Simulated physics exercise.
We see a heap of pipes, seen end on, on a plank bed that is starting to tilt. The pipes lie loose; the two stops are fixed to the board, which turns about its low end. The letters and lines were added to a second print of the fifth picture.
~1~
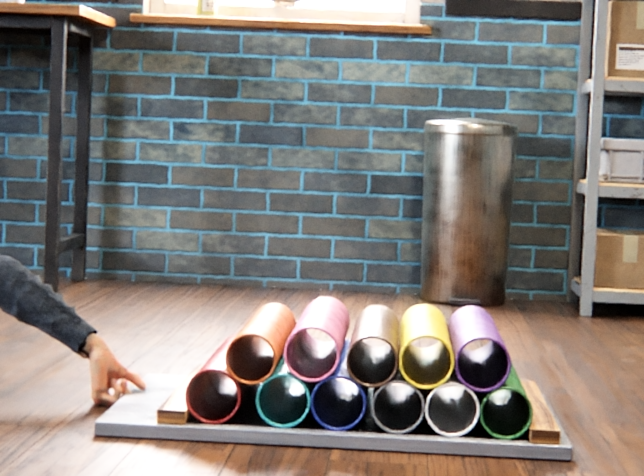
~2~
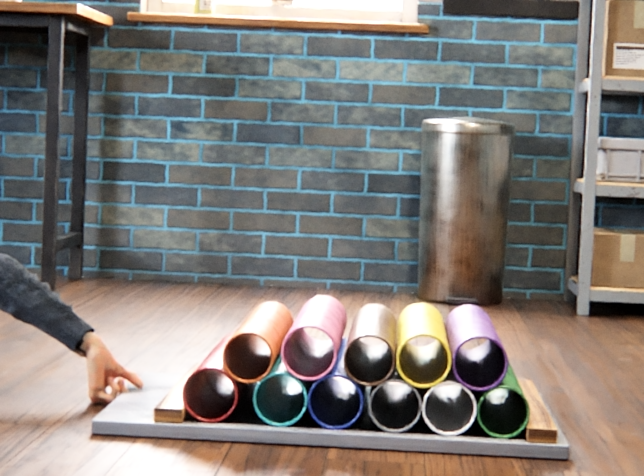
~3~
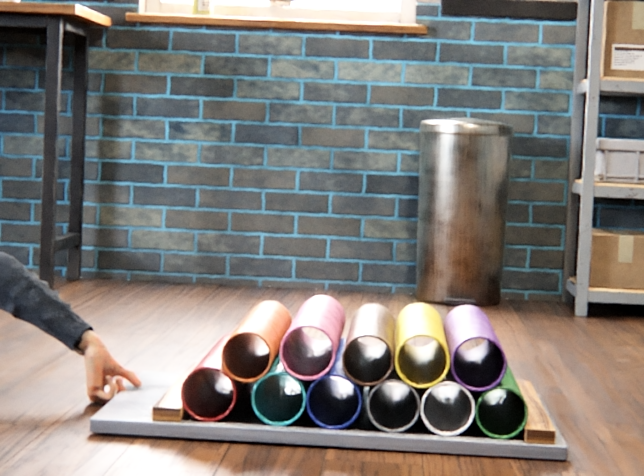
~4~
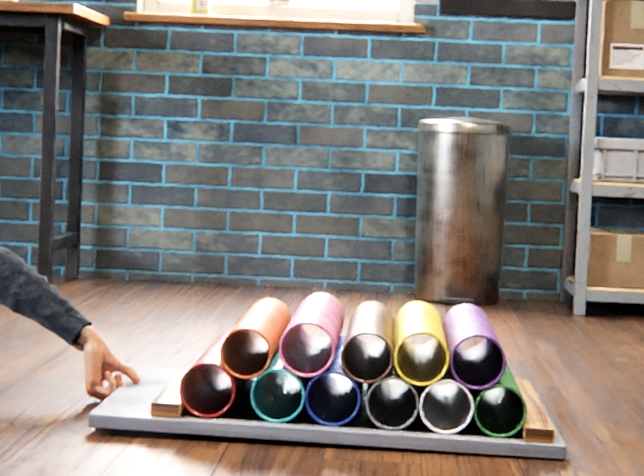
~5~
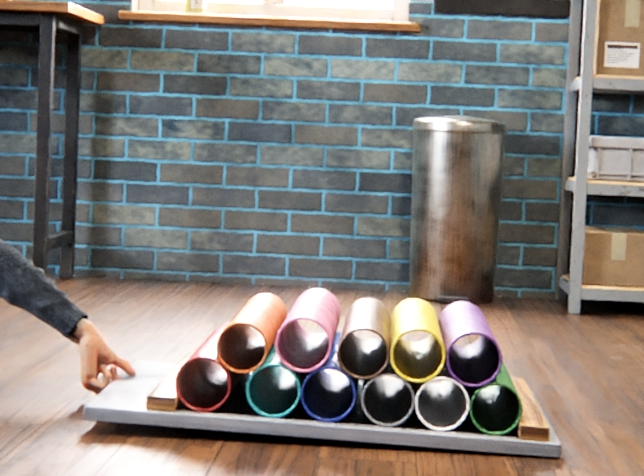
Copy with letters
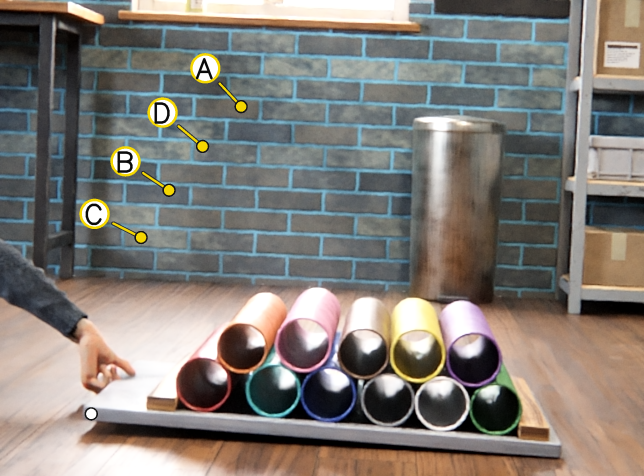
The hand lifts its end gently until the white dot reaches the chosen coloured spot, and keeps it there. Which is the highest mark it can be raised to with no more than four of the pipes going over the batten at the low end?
The answer is mark C.
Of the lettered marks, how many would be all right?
One of them.
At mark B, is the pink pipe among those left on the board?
No, with B.
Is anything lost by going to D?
Yes, at D.
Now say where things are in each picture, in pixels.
In the first frame, grey pipe (398, 407); white pipe (453, 410); green pipe (506, 413).
In the second frame, green pipe (503, 412); yellow pipe (424, 361).
In the third frame, board (334, 404); red pipe (209, 394); turquoise pipe (279, 399); blue pipe (334, 402).
In the fourth frame, board (333, 402); red pipe (208, 390); turquoise pipe (278, 396).
In the fifth frame, board (328, 397); red pipe (203, 384); turquoise pipe (274, 391).
On the copy, A at (241, 106); B at (169, 190); C at (141, 237); D at (203, 146); the white dot at (92, 414).
On C. First, board at 15°.
Then, board at 24°.
Finally, board at 24°, none over the low batten.
By contrast, A eleven over the low batten; B five over the low batten; D eleven over the low batten.
